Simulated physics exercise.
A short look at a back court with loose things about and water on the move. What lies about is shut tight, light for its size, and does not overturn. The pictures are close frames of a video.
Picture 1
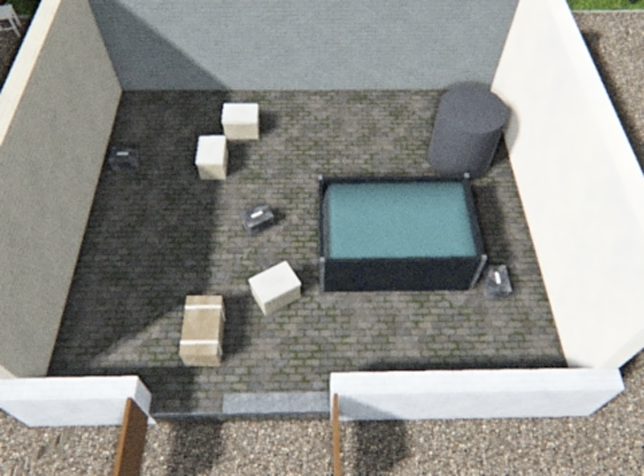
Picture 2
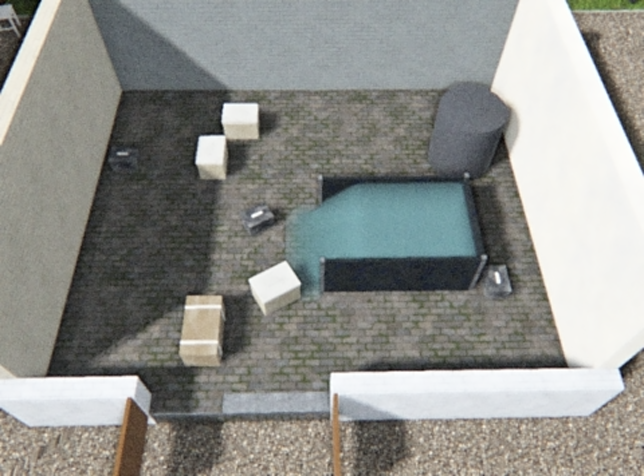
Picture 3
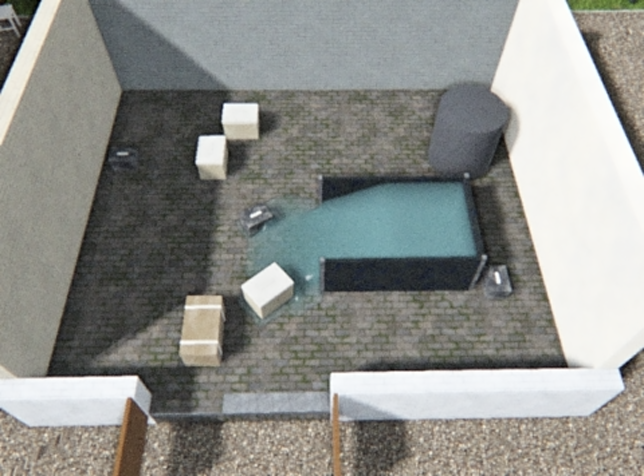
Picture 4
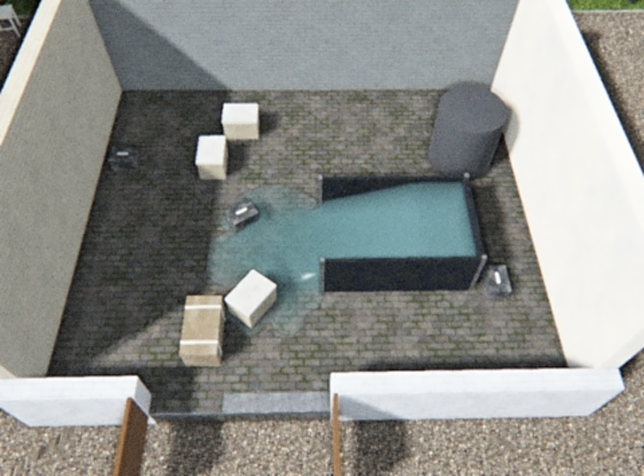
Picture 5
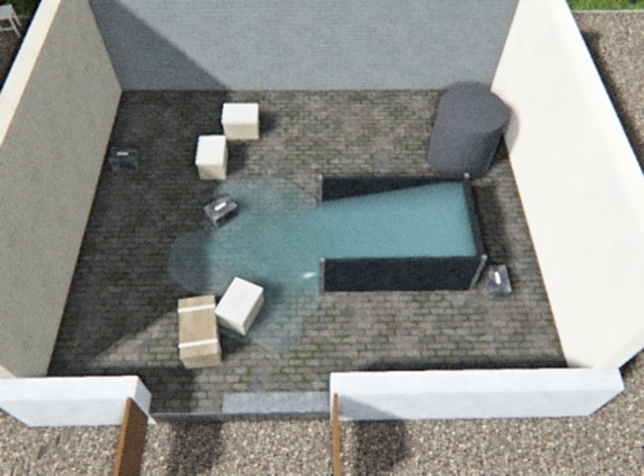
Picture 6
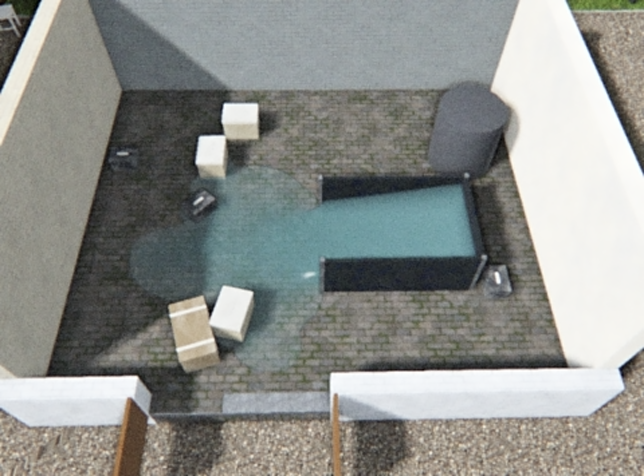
Water poured out of the left side of a dark tank and spread leftward across the paved court, pushing a white box and a small dark case along before nudging a tan box.
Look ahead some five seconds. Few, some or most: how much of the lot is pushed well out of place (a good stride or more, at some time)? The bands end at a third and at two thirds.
Share: Two thirds or more.
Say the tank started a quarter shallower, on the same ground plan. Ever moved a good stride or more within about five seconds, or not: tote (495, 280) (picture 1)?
Verdict: Not that far.
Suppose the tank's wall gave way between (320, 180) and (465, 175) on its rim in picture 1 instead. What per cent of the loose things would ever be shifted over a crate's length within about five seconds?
Some 60 per cent.
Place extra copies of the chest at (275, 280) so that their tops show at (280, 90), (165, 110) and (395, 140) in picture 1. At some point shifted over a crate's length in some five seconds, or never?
As listed: Swept aside, shifted that much, short of that.
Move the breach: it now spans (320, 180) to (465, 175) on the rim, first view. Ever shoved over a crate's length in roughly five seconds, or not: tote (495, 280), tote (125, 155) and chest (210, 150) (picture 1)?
As listed: Shifted that much, moved that far, that far or more.
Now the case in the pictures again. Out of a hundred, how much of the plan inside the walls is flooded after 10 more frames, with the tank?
About 55 per cent.
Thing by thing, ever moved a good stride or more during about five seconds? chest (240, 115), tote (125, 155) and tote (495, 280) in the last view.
One after the other: Swept aside, that far or more, not that far.
A moment on, 2 of 8 are well off their spots; 0 afloat.
Next, 5 of 8 are well off their spots; 4 afloat.
Later, 5 of 8 are well off their spots; 4 afloat.
In the end, 6 of 8 are well off their spots, and 6 have been at some point; 3 afloat.
